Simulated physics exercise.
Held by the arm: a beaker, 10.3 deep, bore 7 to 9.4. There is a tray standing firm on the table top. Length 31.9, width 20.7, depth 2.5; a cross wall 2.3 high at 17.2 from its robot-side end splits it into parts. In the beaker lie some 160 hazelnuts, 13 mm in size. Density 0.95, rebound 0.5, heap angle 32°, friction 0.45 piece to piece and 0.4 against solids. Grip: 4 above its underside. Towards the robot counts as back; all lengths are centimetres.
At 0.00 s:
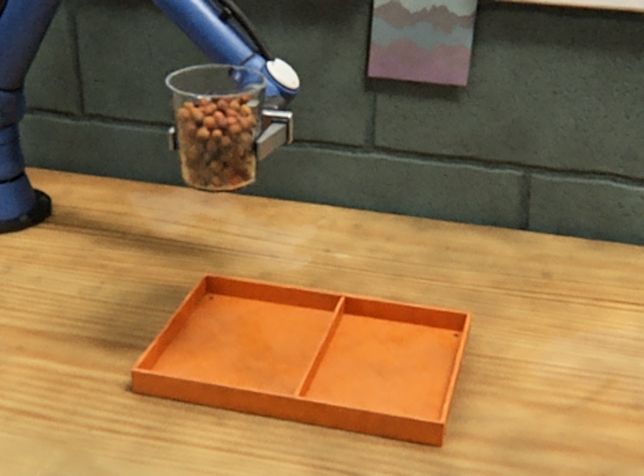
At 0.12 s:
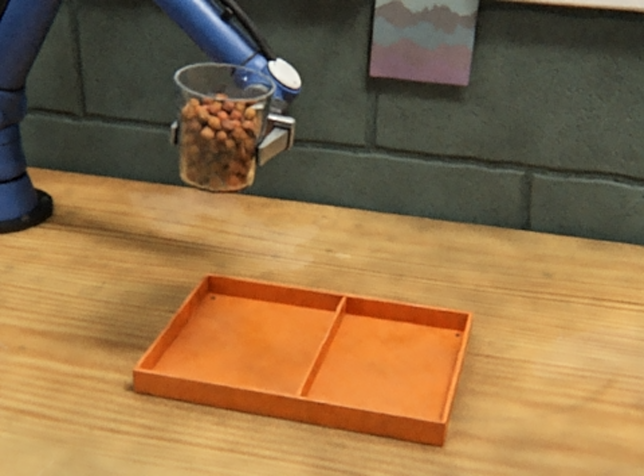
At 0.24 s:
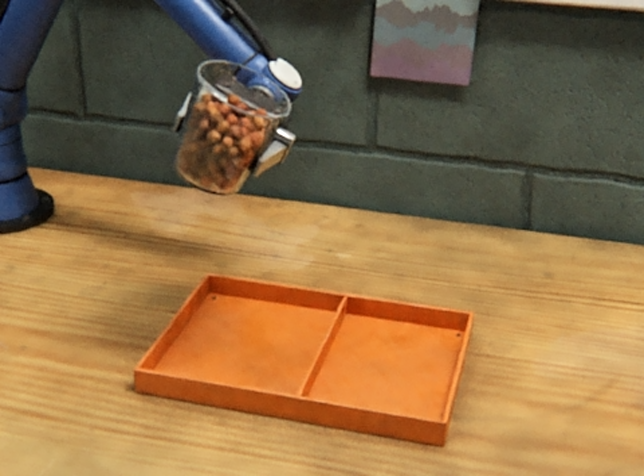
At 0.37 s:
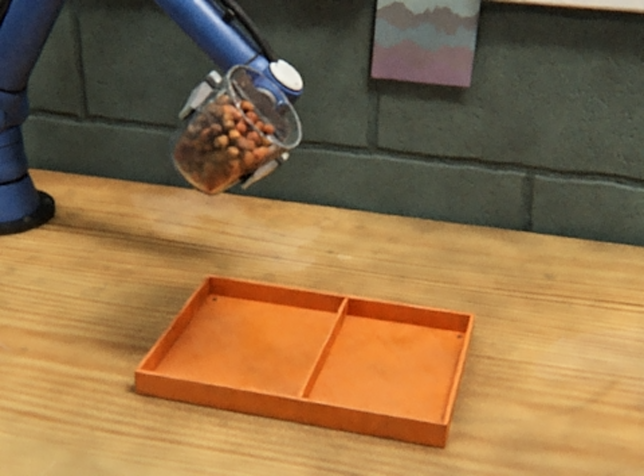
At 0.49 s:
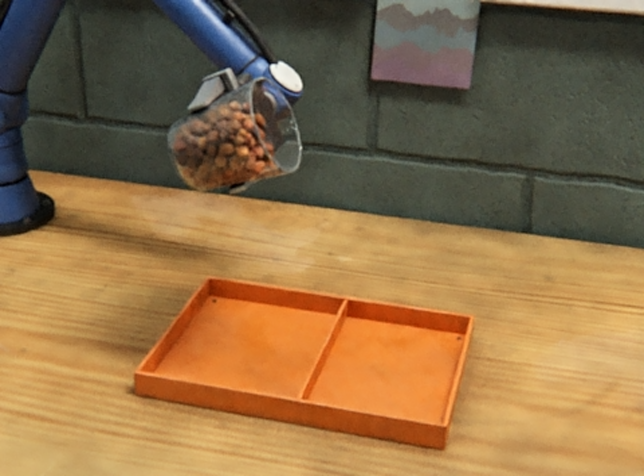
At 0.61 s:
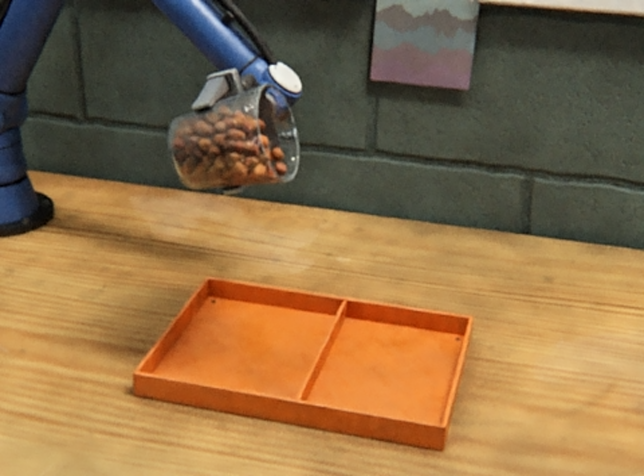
Blue robot arm tilting a clear beaker of hazelnuts steadily to the right above an orange divided tray on a wooden table.
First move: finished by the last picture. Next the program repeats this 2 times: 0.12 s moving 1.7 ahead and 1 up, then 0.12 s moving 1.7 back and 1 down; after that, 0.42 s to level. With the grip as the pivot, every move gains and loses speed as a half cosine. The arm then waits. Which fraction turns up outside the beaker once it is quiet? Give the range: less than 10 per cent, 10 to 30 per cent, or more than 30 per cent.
The share is 10 to 30 per cent.
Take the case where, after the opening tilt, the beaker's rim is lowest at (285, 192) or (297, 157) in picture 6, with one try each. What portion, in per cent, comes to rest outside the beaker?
Near 55 and 0 in a hundred.
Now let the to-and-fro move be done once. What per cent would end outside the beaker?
5 %.
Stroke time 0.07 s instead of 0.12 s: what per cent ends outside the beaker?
Roughly 35 percent then.
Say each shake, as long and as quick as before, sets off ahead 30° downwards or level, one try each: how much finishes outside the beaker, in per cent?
Try one gives about 5 in a hundred, try two about 15 in a hundred.
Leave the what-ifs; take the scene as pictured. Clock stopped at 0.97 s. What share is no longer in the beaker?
Share out so far: Close to 5 %.
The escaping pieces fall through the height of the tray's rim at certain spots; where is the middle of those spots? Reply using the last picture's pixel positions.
Close to pixel (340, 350).
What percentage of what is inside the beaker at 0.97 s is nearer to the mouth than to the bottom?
Close to 45 in a hundred.
After 0.97 s, tilted 71° forward, highest piece 28 above the table; 152 in the beaker, 3 in the robot-side part, 1 in the far-side part, 5 in flight or on a rim.
After 1.33 s, tilted 28° forward, highest piece 30 above the table; 138 in the beaker, 10 in the far-side part, 7 in the robot-side part, 1 on the table or floor, 5 in flight or on a rim.
After 1.71 s, level, highest piece 29 above the table; 138 in the beaker, 13 in the far-side part, 9 in the robot-side part, 1 on the table or floor.
After 2.76 s, level, highest piece 29 above the table; 138 in the beaker, 13 in the far-side part, 9 in the robot-side part, 1 on the table or floor.
At rest, 138 in the beaker, 13 in the far-side part, 9 in the robot-side part, 1 on the table or floor. That is 14 % outside the beaker.
